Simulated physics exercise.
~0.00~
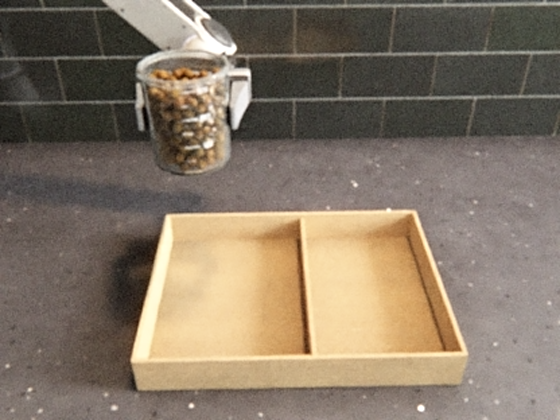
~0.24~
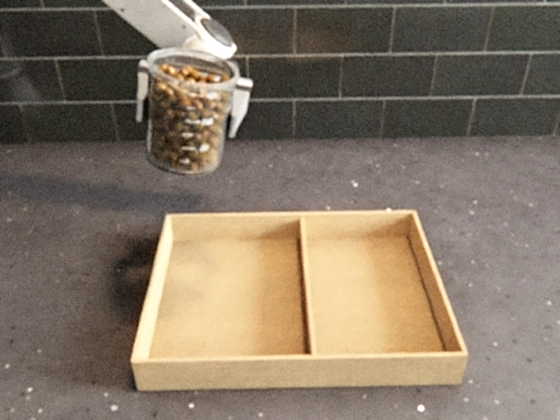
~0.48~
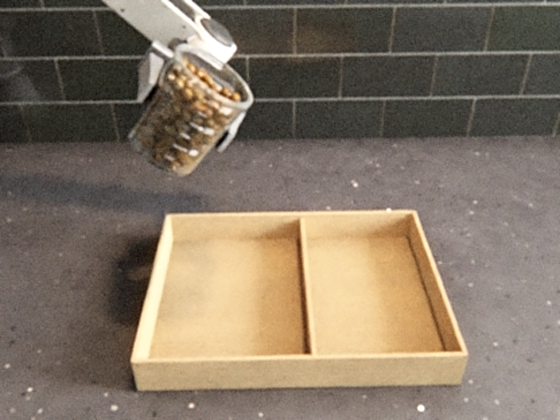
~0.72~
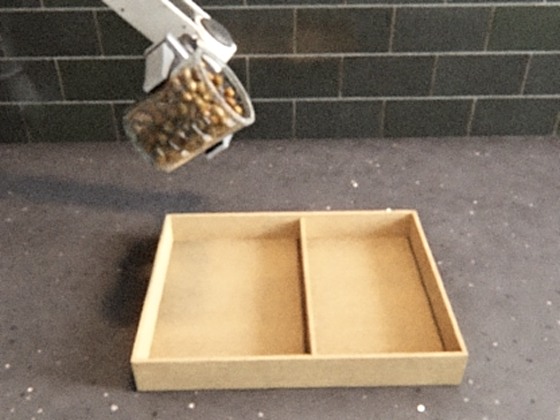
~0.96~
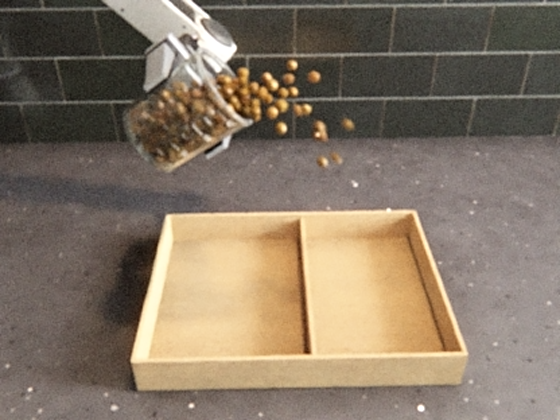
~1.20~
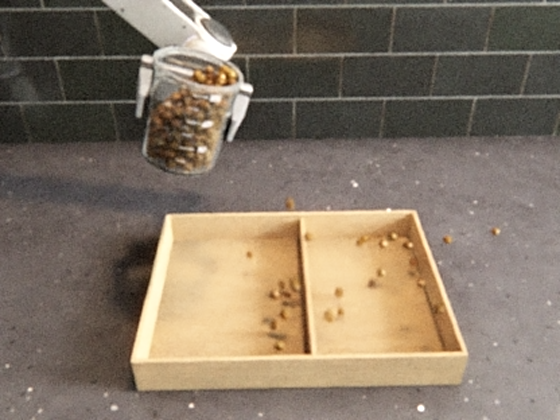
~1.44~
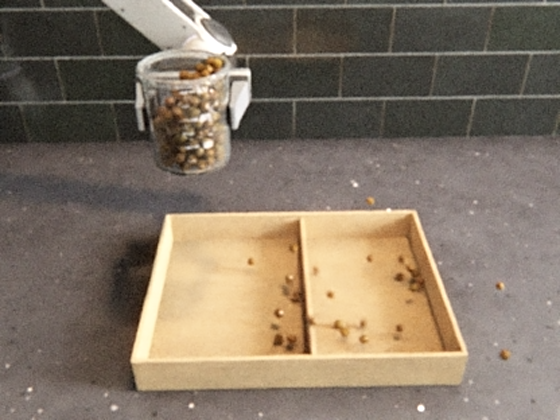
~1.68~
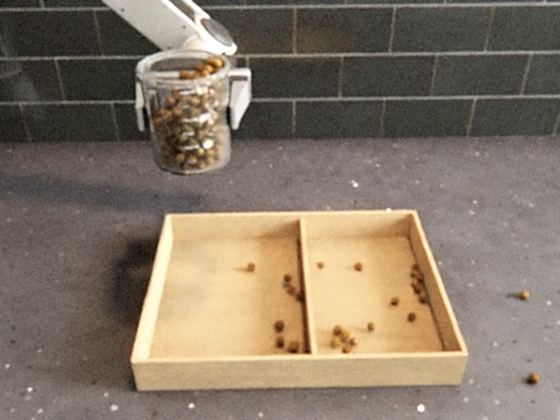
A gripper holding a clear cup of brown beads tipped it to the right over a divided wooden tray, spilling a small stream, then turned it upright again, leaving most still inside, some scattered in both sections and a few on the counter.
